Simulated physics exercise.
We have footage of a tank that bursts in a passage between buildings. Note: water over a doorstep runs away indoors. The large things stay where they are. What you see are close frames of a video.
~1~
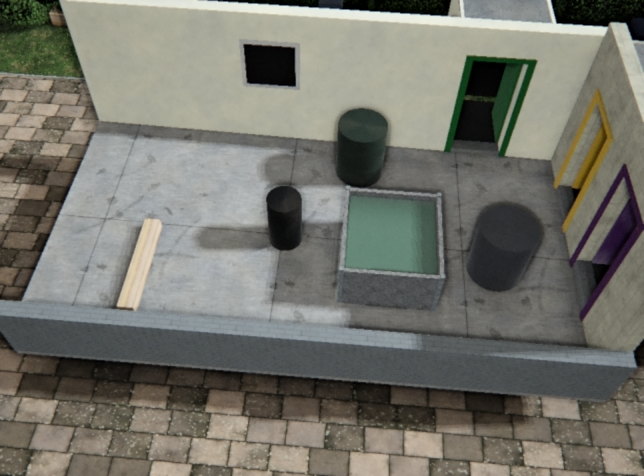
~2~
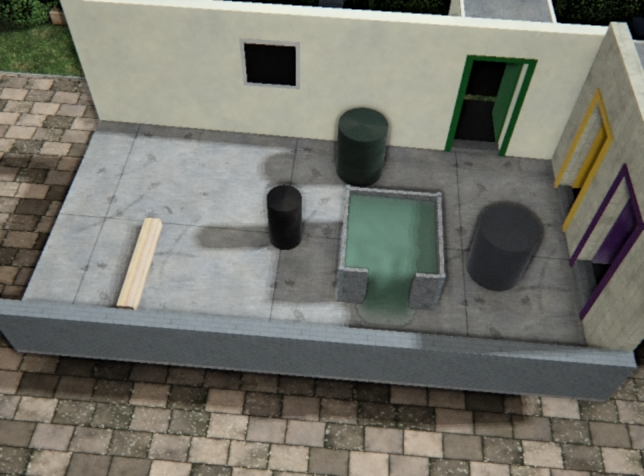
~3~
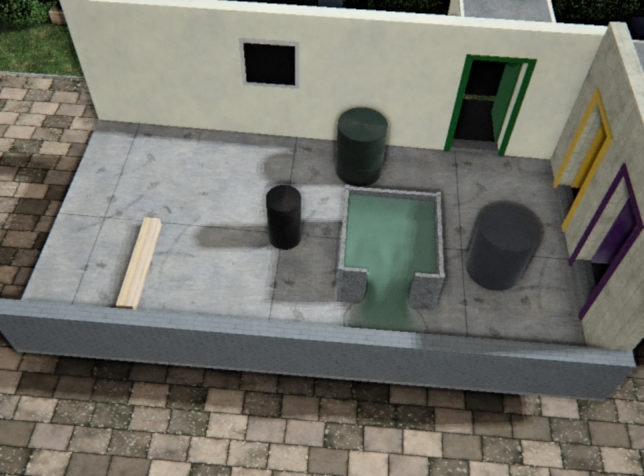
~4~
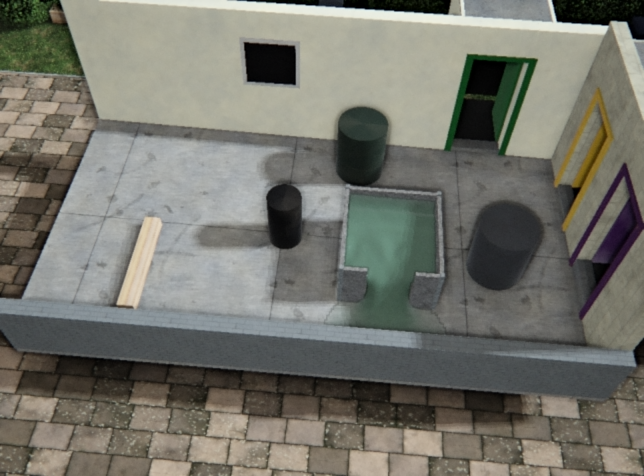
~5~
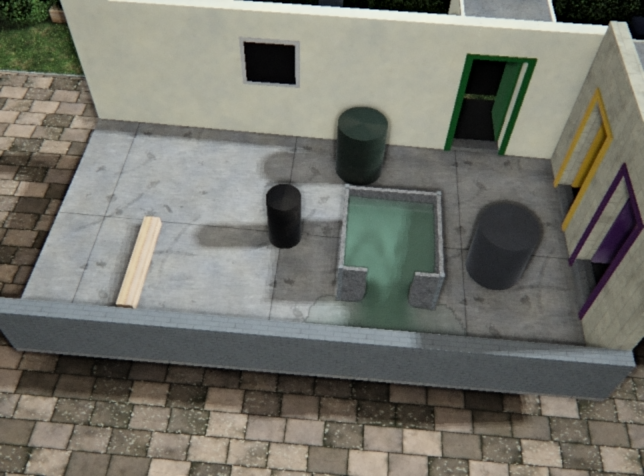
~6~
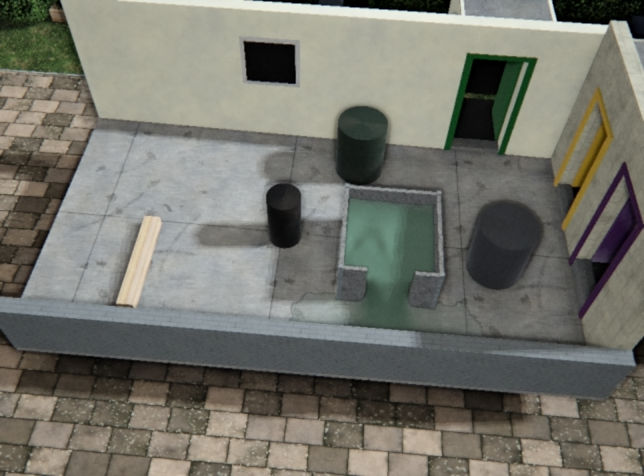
Green water pours from a gap in a square tank and spreads across the grey floor.
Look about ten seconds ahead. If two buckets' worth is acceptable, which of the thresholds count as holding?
The yellow door counts as holding, the green door counts as holding, the purple door counts as holding.
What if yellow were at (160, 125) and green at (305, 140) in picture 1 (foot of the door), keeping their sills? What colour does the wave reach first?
That's the purple-painted one.
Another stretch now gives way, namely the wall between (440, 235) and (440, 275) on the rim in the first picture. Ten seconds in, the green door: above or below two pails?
Result: Green goes past the limit.
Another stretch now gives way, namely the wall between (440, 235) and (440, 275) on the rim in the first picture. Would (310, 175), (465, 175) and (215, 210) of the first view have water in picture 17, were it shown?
Taking the three spots as listed, they end up spared, inundated and spared.
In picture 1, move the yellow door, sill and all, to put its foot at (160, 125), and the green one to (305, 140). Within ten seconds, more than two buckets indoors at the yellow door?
Yellow: Falls short.
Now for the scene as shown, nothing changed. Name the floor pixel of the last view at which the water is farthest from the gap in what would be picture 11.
Close to (137, 331).
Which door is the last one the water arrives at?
Answer is the green door.
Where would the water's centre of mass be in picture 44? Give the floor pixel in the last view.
About (385, 243) in the last view.
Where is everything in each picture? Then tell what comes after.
The first picture shows still water in the water tank at (392, 234).
In the second picture, water pours out at (388, 294) and has run to (362, 312).
In the third picture, the front is at a hidden place, out from the gap at (387, 294).
In the fourth picture, the front is at a hidden place, out from the gap at (387, 293).
In the fifth picture, water pours out at (387, 293) and has run to a hidden place.
In the sixth picture, water pours out at (387, 292) and has run to a hidden place.
A moment on, water covers 20 % of the floor; the yellow door not reached, the green door not reached, the purple door not reached.
Next, water covers 35 % of the floor; the yellow door wet at the sill, nothing in, the green door not reached, the purple door wet at the sill, nothing in.
Then, water covers 55 % of the floor; the yellow door wet at the sill, nothing in, the green door wet at the sill, nothing in, the purple door wet at the sill, nothing in.
Later, water covers 75 % of the floor; the yellow door wet at the sill, nothing in, the green door under two buckets in, the purple door wet at the sill, nothing in.
In the end, water covers 80 % of the floor; the yellow door under two buckets in, the green door under two buckets in, the purple door wet at the sill, nothing in.
